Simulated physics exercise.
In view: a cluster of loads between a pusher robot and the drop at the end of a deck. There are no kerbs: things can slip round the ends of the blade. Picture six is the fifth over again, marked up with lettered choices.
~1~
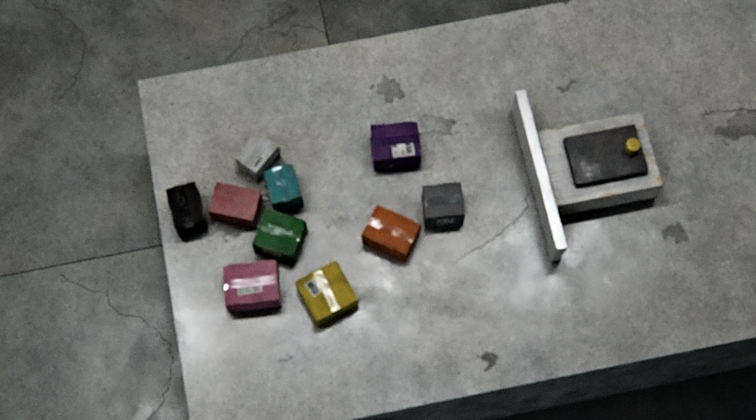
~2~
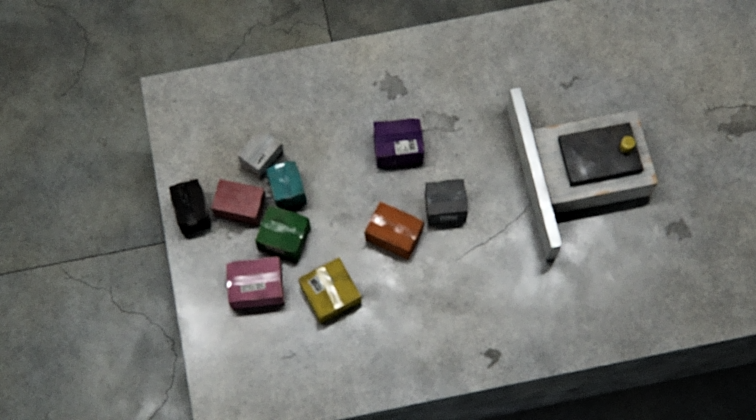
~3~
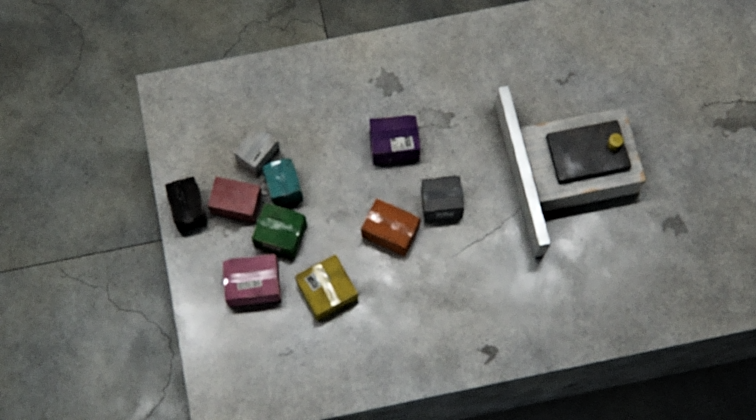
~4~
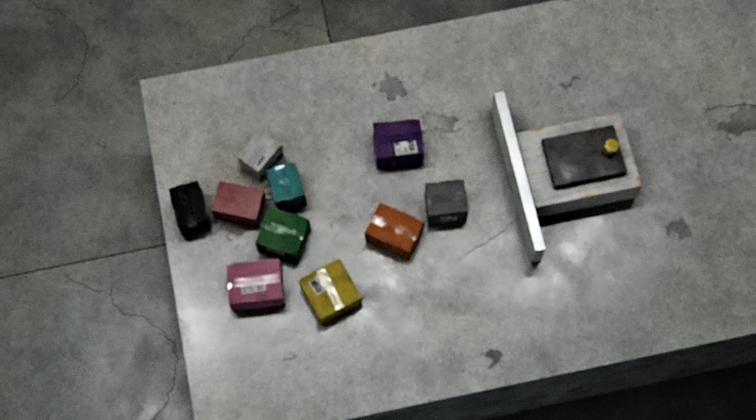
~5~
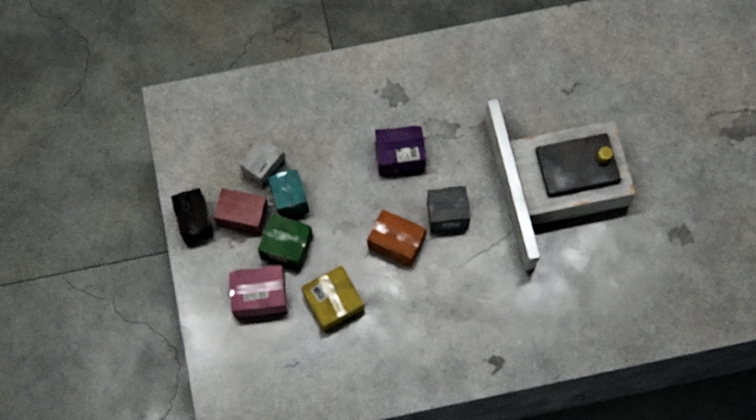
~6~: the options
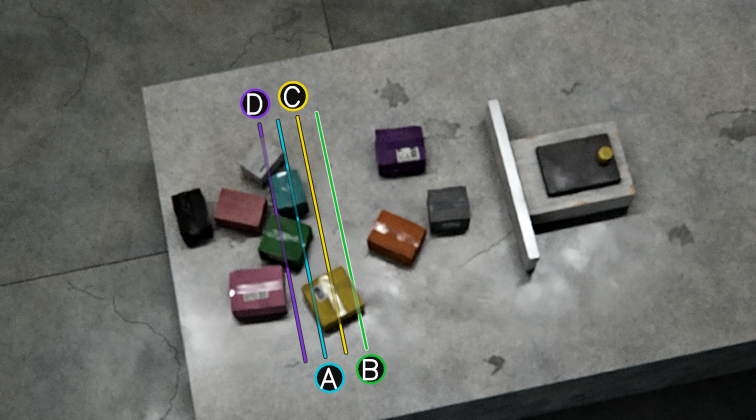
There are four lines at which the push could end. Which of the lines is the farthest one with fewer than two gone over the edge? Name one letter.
No farther than D.
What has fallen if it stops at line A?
The black parcel goes over.
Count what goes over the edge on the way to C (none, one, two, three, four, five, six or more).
The count is none.
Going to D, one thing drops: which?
It is the black parcel.
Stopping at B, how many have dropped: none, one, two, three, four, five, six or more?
The count is none.
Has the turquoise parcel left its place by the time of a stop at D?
Yes.
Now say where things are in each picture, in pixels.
In the first frame, purple parcel (395, 146); grey parcel (443, 205); yellow box (327, 294).
In the second frame, robot (595, 154); white parcel (261, 155).
In the third frame, robot (583, 152); orange box (391, 227).
In the fourth frame, robot (578, 157); pink parcel (256, 285).
In the fifth frame, robot (572, 165); green parcel (286, 242); purple parcel (400, 150); grey parcel (448, 209).
On the marked copy, A at (301, 235); B at (341, 227); C at (321, 231); D at (282, 239).
Following D. Soon after the start, robot (491, 182); purple parcel (389, 153); orange box (379, 251).
Later, robot (408, 199); red crate (233, 214); yellow box (326, 323).
In the end, robot (343, 212); black parcel over the edge; red crate (173, 231); one fallen.
As for the rest, A is within the limit but short; B is within the limit but short; C is within the limit but short.
